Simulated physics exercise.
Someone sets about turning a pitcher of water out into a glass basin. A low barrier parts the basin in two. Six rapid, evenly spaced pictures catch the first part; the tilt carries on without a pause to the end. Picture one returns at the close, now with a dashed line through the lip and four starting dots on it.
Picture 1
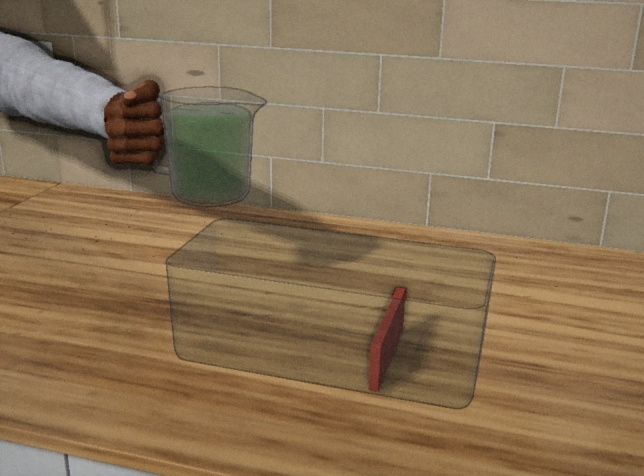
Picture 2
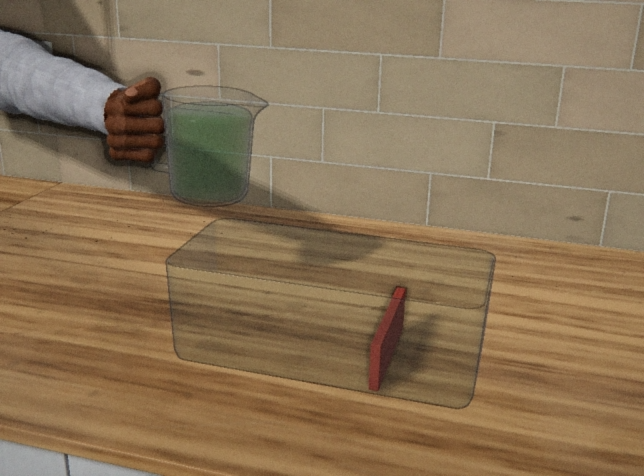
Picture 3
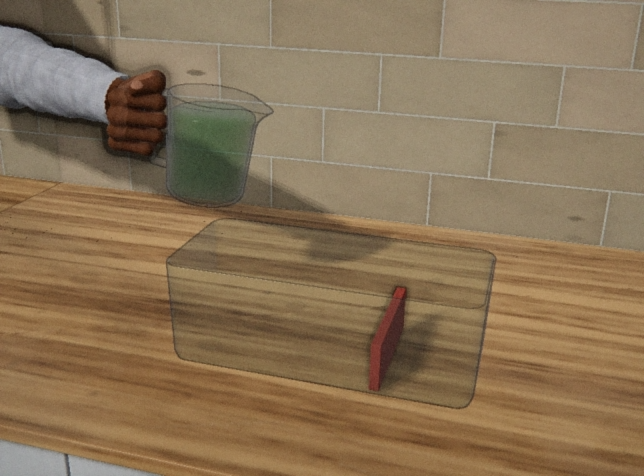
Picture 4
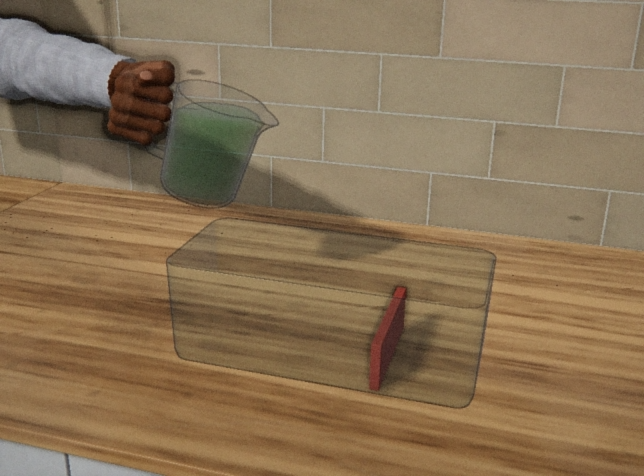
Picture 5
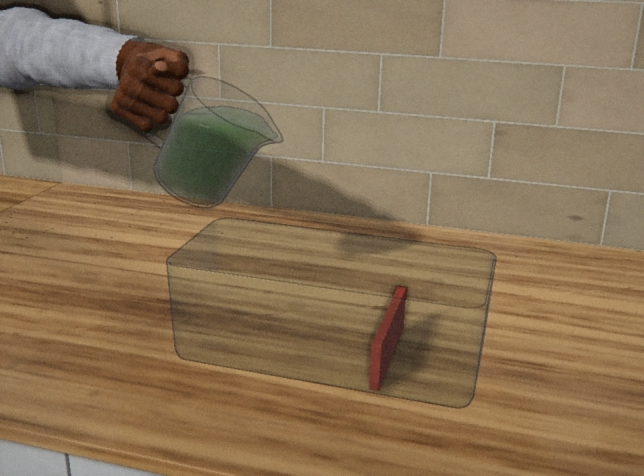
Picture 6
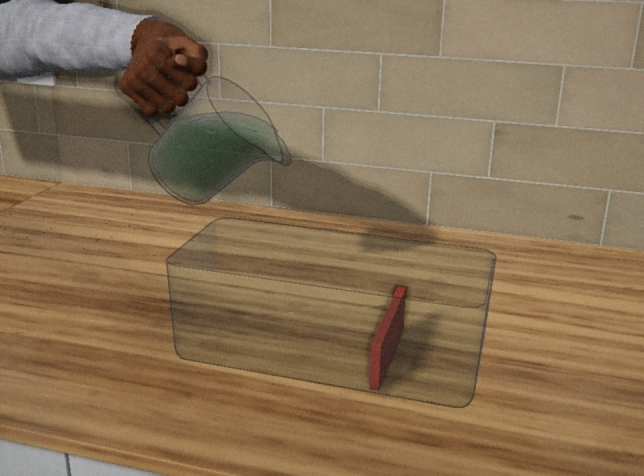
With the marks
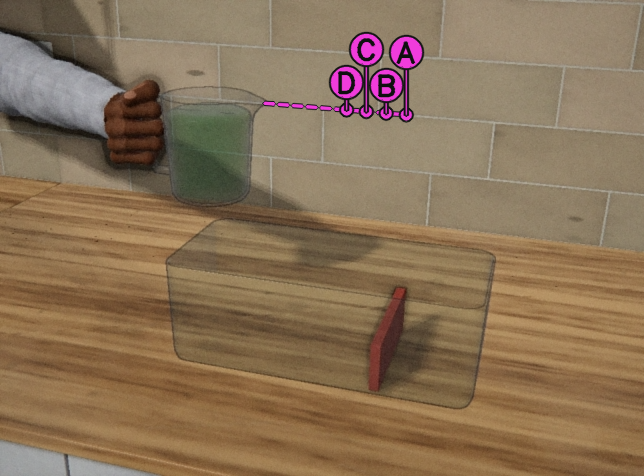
A hand held a clear pitcher of green water above a glass basin with a low red barrier inside, then tilted it steadily to the right until the water just slipped over the lip.
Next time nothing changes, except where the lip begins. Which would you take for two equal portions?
Use place C.
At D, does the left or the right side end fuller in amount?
The left one.
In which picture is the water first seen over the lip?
In picture 6.
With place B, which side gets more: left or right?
The right side.
On the marked copy, A at (406, 114); B at (386, 113); C at (366, 111); D at (346, 110).
If A is chosen, about 18 % ends left of the wall and 80 % right of it.
If B is chosen, about 30 % ends left of the wall and 65 % right of it; 5 % is lost outside.
If C is chosen, about 56 % ends left of the wall and 42 % right of it.
If D is chosen, about 75 % ends left of the wall and 23 % right of it; 3 % is lost outside.
